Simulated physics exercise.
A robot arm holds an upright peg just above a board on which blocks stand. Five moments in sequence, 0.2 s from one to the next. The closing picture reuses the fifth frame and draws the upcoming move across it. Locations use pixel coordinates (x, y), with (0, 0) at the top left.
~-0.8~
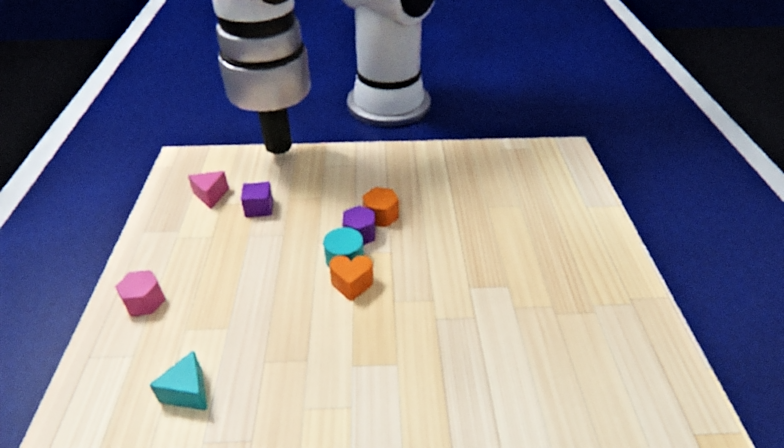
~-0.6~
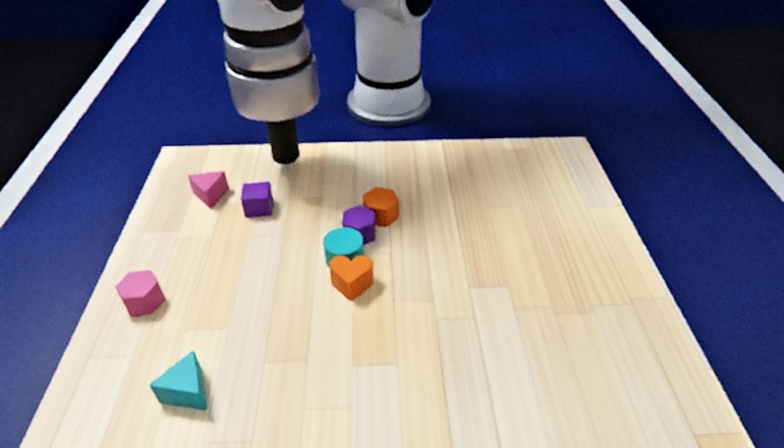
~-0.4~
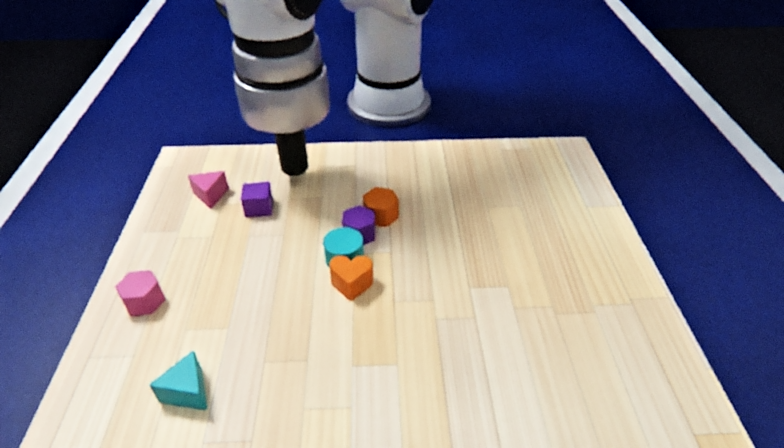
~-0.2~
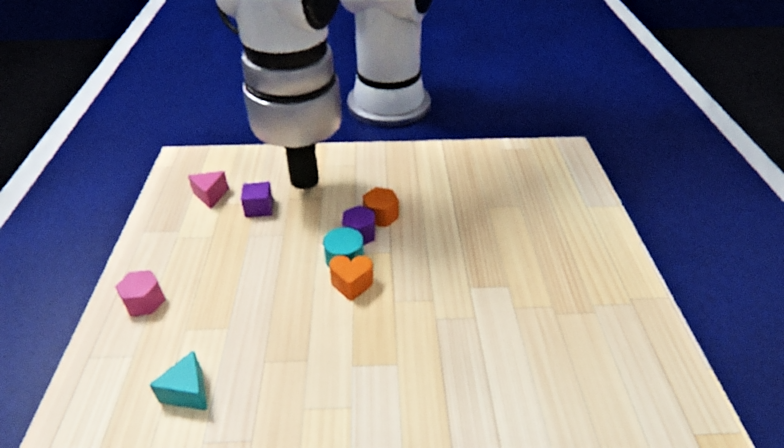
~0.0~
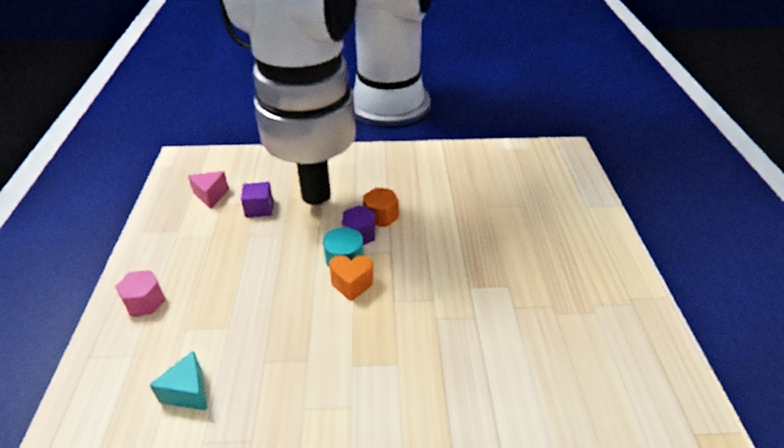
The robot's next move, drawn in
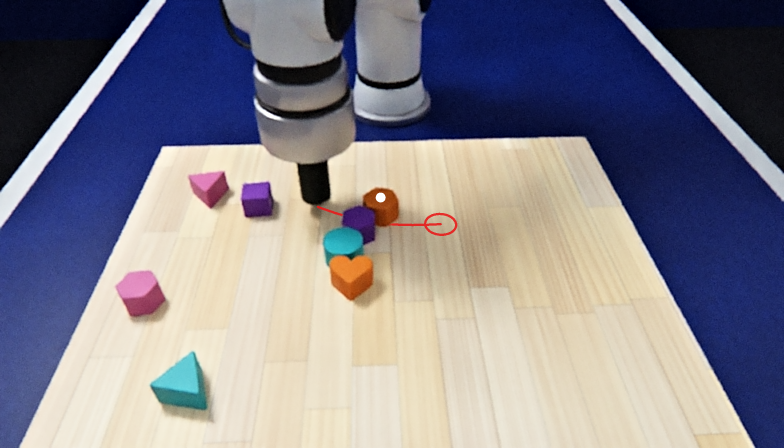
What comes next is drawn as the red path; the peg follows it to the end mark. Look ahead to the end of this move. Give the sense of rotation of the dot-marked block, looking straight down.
Spins counterclockwise.
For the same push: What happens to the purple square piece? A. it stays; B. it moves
A: It stays.
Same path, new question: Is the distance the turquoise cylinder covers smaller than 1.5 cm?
Yes
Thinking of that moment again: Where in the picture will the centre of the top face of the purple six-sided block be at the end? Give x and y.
At pixel (375, 227).
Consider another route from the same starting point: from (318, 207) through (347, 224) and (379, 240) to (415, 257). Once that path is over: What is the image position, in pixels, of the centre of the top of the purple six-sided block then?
Pixel (439, 258).
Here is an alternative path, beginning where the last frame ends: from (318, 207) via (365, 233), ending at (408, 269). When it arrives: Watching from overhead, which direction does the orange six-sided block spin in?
My prediction: CCW.
Drawn move, from (318, 207) over (355, 219) and (397, 225) to (441, 224); the dot is on the orange six-sided block.
What follows on the original path. One third of the way, peg (355, 208); purple six-sided block (365, 220), turned 15° clockwise; orange six-sided block (387, 198).
Two thirds of the way, peg (397, 214); purple six-sided block (375, 227), turned 40° clockwise; orange six-sided block (428, 198), turned 30° anticlockwise.
At the end, peg (442, 213); purple square piece still; turquoise cylinder still; purple six-sided block (375, 227), turned 40° clockwise; orange six-sided block (459, 189), turned 90° anticlockwise.
